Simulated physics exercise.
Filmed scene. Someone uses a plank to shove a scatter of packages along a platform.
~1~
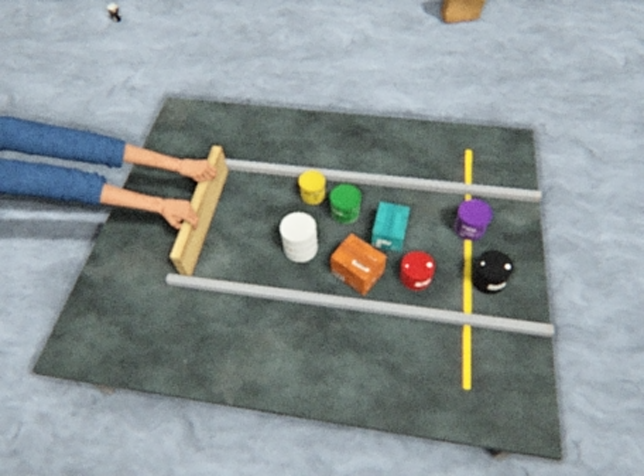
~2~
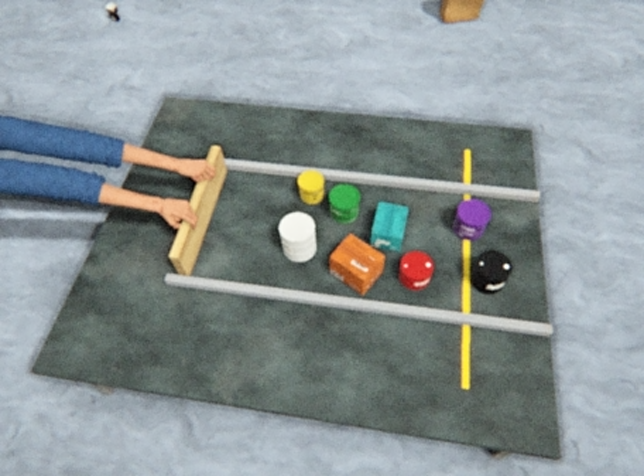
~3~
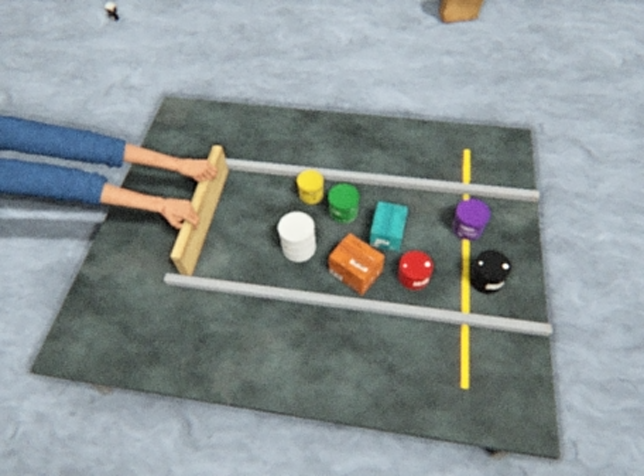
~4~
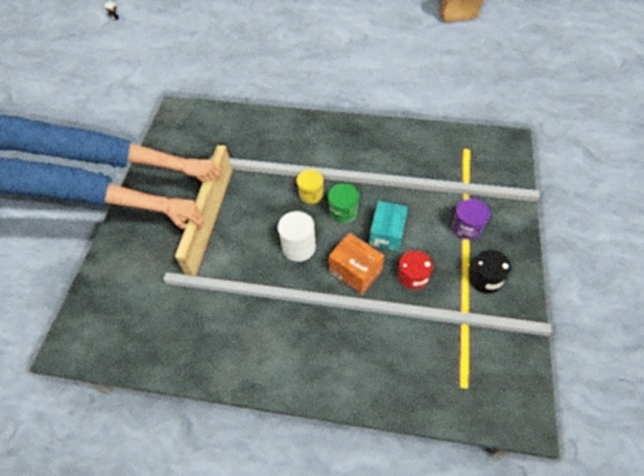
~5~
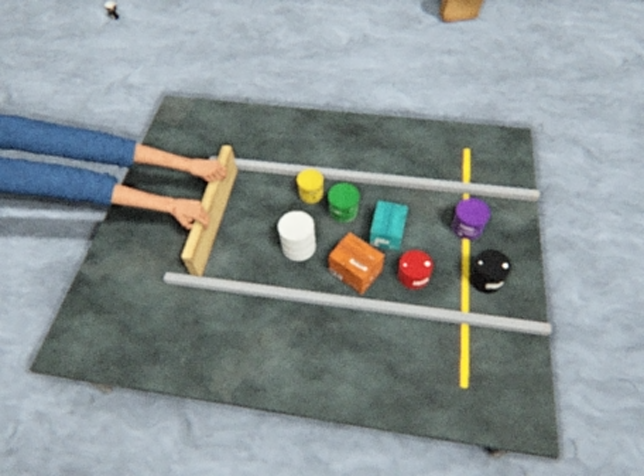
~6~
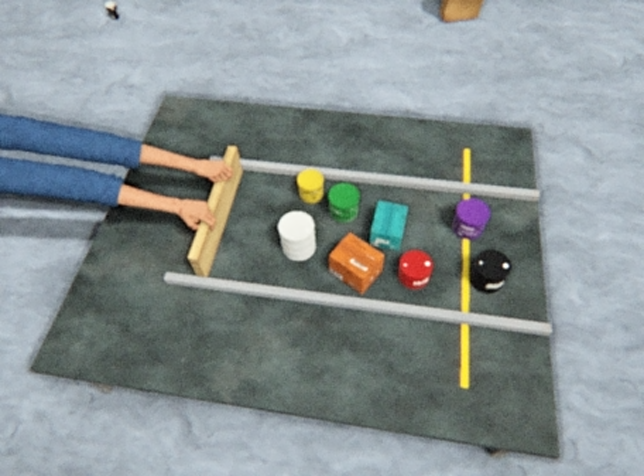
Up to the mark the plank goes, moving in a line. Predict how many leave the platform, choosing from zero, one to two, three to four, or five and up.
The count is one to two.
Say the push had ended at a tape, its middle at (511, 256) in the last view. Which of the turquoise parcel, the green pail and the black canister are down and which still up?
The turquoise parcel is gone, the green pail stays put, the black canister is gone.
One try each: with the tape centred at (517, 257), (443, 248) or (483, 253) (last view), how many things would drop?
Respectively 4, 0 and 2.
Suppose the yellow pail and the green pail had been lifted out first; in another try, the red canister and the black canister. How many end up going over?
The first try gives 1, the second gives 1.
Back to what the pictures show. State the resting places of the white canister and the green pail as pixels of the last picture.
I'd put one at around (487, 256) and the other at around (484, 220).
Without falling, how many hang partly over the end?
Things overhanging at the end: 0.
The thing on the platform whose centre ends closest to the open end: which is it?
Foremost: The red canister.
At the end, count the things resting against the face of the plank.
The count comes out at 4.
Early on, none off yet; black canister at rest near (490, 272); purple pail at rest near (470, 220); red canister at rest near (415, 270).
A while later, none off yet; black canister at rest near (490, 272); purple pail at rest near (470, 220); red canister moving near (419, 269).
Further along, none off yet; black canister travelled a little near (503, 272); purple pail travelled about its own width near (501, 225); red canister travelled well along near (469, 277).
Finally, the number that fall off is one or two; lost, purple pail and black canister.
